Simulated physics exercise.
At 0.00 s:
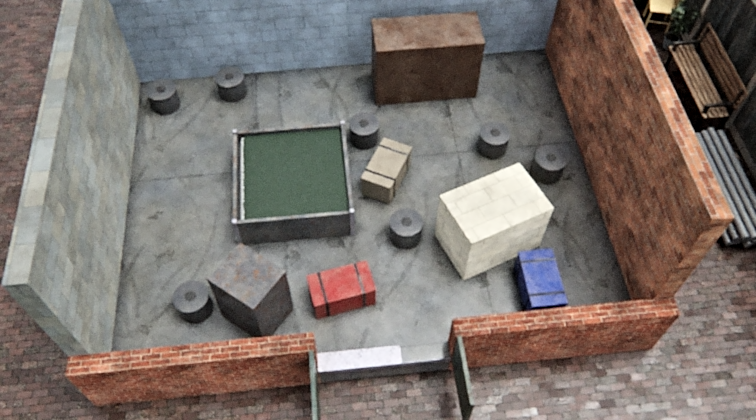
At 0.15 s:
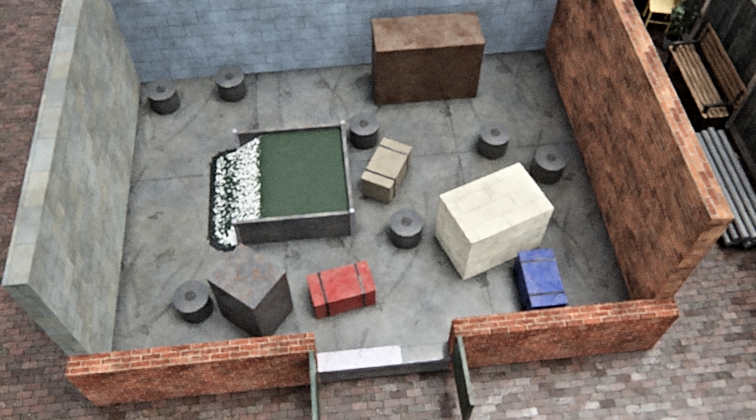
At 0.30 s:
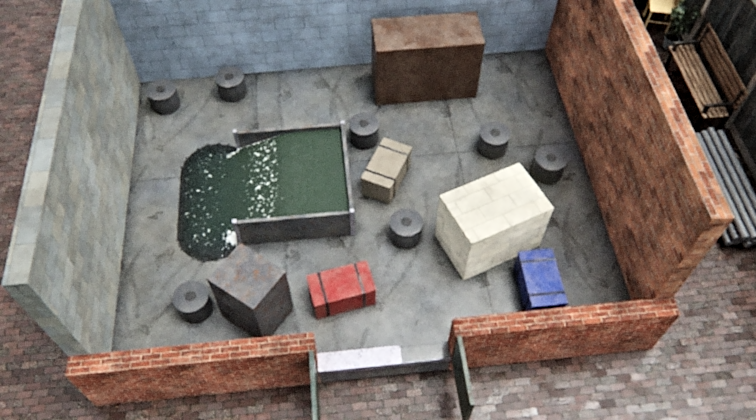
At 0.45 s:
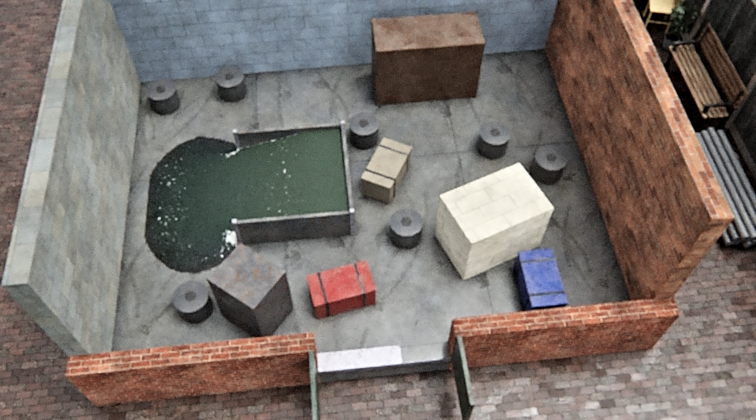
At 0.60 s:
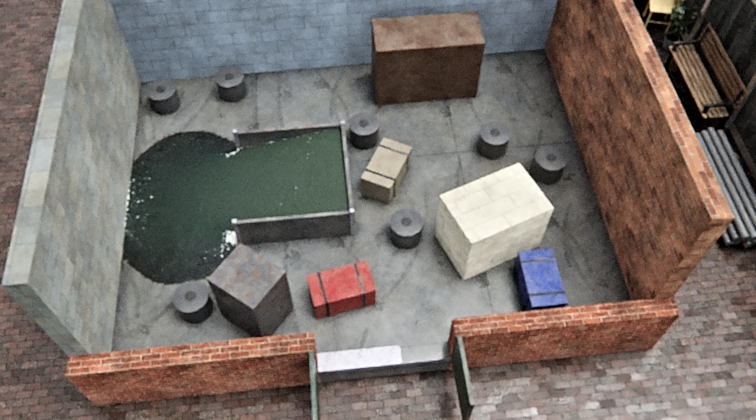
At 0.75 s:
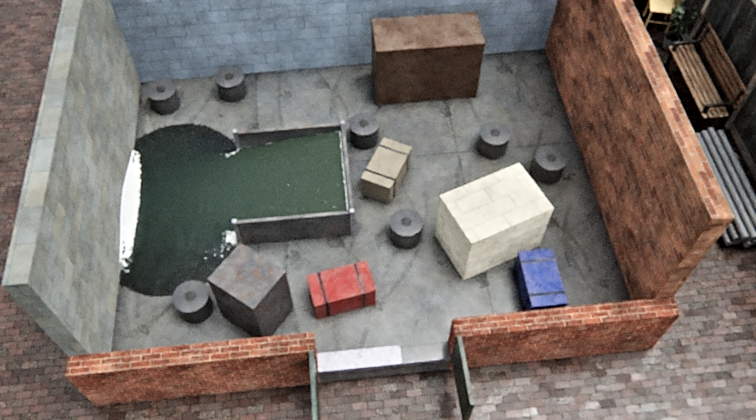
Dark green water pours from the tank's open left side and spreads to the left wall.
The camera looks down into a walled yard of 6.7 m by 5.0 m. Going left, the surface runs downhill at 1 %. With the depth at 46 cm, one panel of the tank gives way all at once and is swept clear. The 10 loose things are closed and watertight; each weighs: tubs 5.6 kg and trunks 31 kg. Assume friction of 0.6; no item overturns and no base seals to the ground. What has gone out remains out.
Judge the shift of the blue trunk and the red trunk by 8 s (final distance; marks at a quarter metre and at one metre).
At the end, the blue trunk is left in its spot; the red trunk is left in its spot.
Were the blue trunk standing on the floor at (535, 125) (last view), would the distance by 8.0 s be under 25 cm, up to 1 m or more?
In the end it keeps its place.
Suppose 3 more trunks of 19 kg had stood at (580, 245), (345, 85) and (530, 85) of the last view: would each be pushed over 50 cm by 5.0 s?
Answers, first to last: Not exceeding, not exceeding, not exceeding.
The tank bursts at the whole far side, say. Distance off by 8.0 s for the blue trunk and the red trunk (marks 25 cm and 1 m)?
Log: Blue trunk negligible displacement; red trunk negligible displacement.
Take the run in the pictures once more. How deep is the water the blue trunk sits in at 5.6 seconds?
I'd say around 3 cm.
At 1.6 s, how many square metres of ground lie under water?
Somewhere about 8.0 m2, give or take.
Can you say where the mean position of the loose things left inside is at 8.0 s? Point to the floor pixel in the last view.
Mean position approx. (416, 196).
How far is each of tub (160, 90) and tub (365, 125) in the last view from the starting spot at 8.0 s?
Lab note - net shifts in turn: 250 cm; 40 cm.
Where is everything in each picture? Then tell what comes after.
The first frame shows the blue trunk at (543, 277), on the bottom; the red trunk at (341, 283) rests on the ground; water covers 2.2 m2; 0 of 10 have shifted.
The second frame shows the blue trunk at (543, 277) rests on the ground; the red trunk at (341, 283) rests on the ground; water covers 3.0 m2; 0 of 10 have shifted.
The third frame shows the blue trunk at (543, 277), on the bottom; the red trunk at (341, 283) rests on the ground; water covers 3.8 m2; 0 of 10 have shifted.
The fourth frame shows the blue trunk at (543, 277), on the bottom; the red trunk at (341, 283), on the bottom; water covers 4.8 m2; 0 of 10 have shifted.
The fifth frame shows the blue trunk at (543, 277), on the bottom; the red trunk at (341, 283), on the bottom; water covers 5.8 m2; 0 of 10 have shifted.
The sixth frame shows the blue trunk at (543, 277) rests on the ground; the red trunk at (341, 283) rests on the ground; water covers 6.4 m2; 0 of 10 have shifted.
After 1.6 s the blue trunk is near (543, 277), 0.0 m from its start, aground; the red trunk is near (341, 283), 0.0 m from its start, aground; 0 of 10 are out; 0 afloat.
After 3.6 s the blue trunk is near (543, 277), 0.0 m from its start, aground; the red trunk is near (341, 283), 0.0 m from its start, aground; 0 of 10 are out; 1 afloat.
After 5.6 s the blue trunk is near (543, 277), 0.0 m from its start, aground; the red trunk is near (341, 283), 0.0 m from its start, aground; 0 of 10 are out; 3 afloat.
After 8.0 s the blue trunk is near (543, 277), 0.0 m from its start, aground; the red trunk is near (341, 283), 0.0 m from its start, aground; 0 of 10 are out; 2 afloat.
